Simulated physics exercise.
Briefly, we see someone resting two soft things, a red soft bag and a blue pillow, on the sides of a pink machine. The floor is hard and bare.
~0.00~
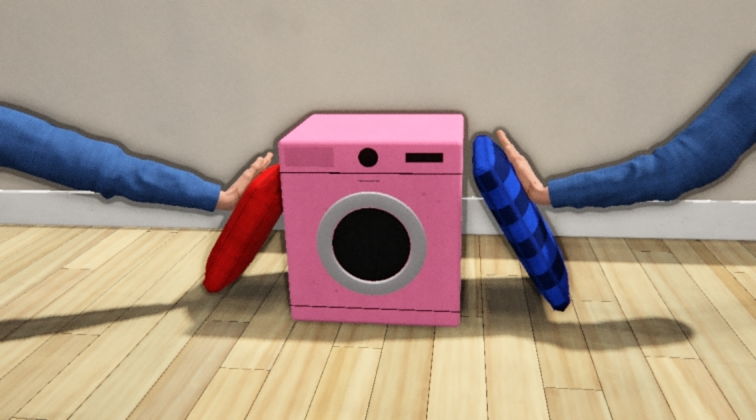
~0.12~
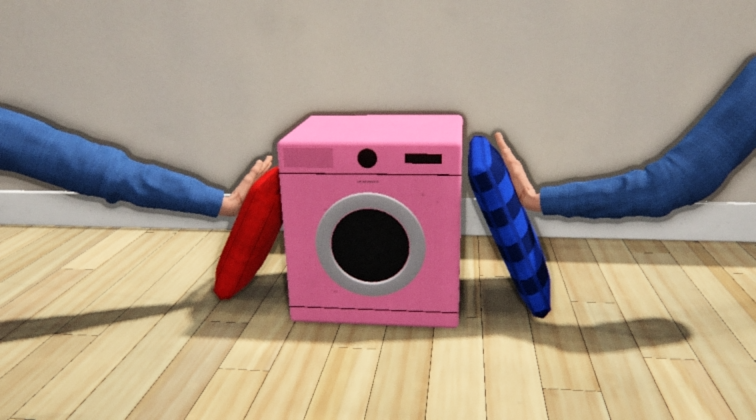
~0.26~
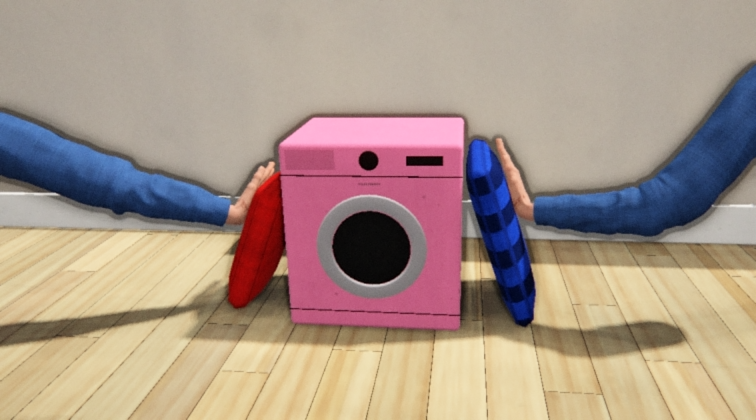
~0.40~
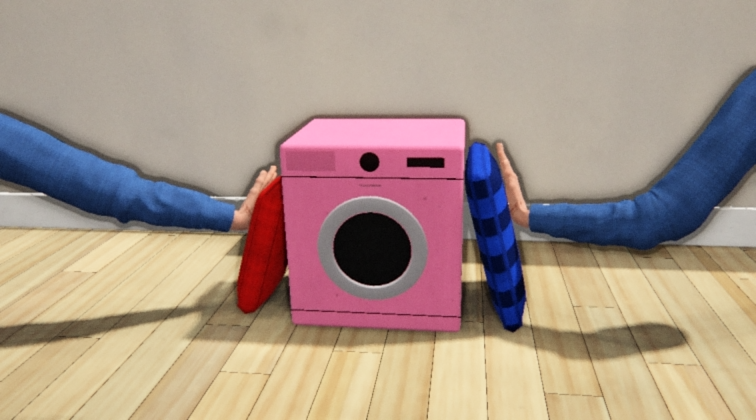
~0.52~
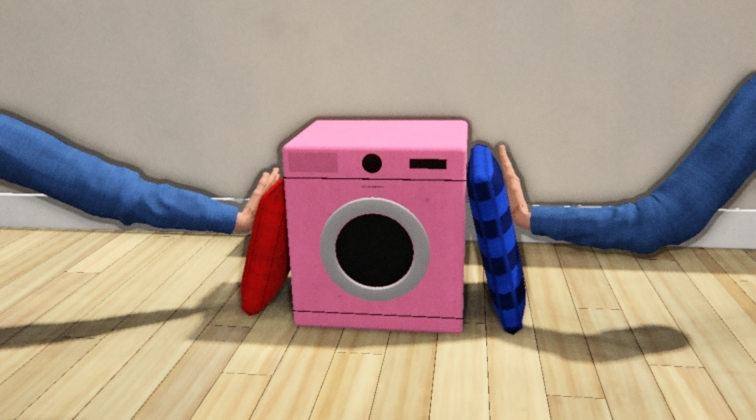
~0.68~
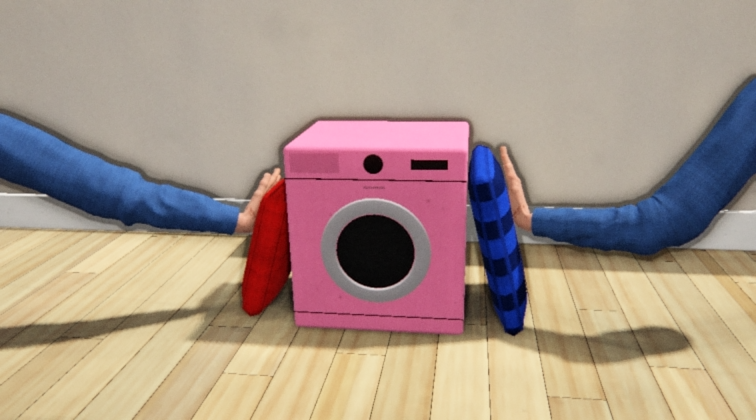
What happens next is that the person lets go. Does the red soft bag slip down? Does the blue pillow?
Checking both, the red soft bag does not slip, the blue pillow does not slip.
After 1.12 s, soft bag propped as before near (278, 242); pillow propped as before near (496, 235).
In the end, soft bag propped as before near (278, 242); pillow propped as before near (496, 235). The red soft bag remains propped up and the blue pillow keeps leaning.
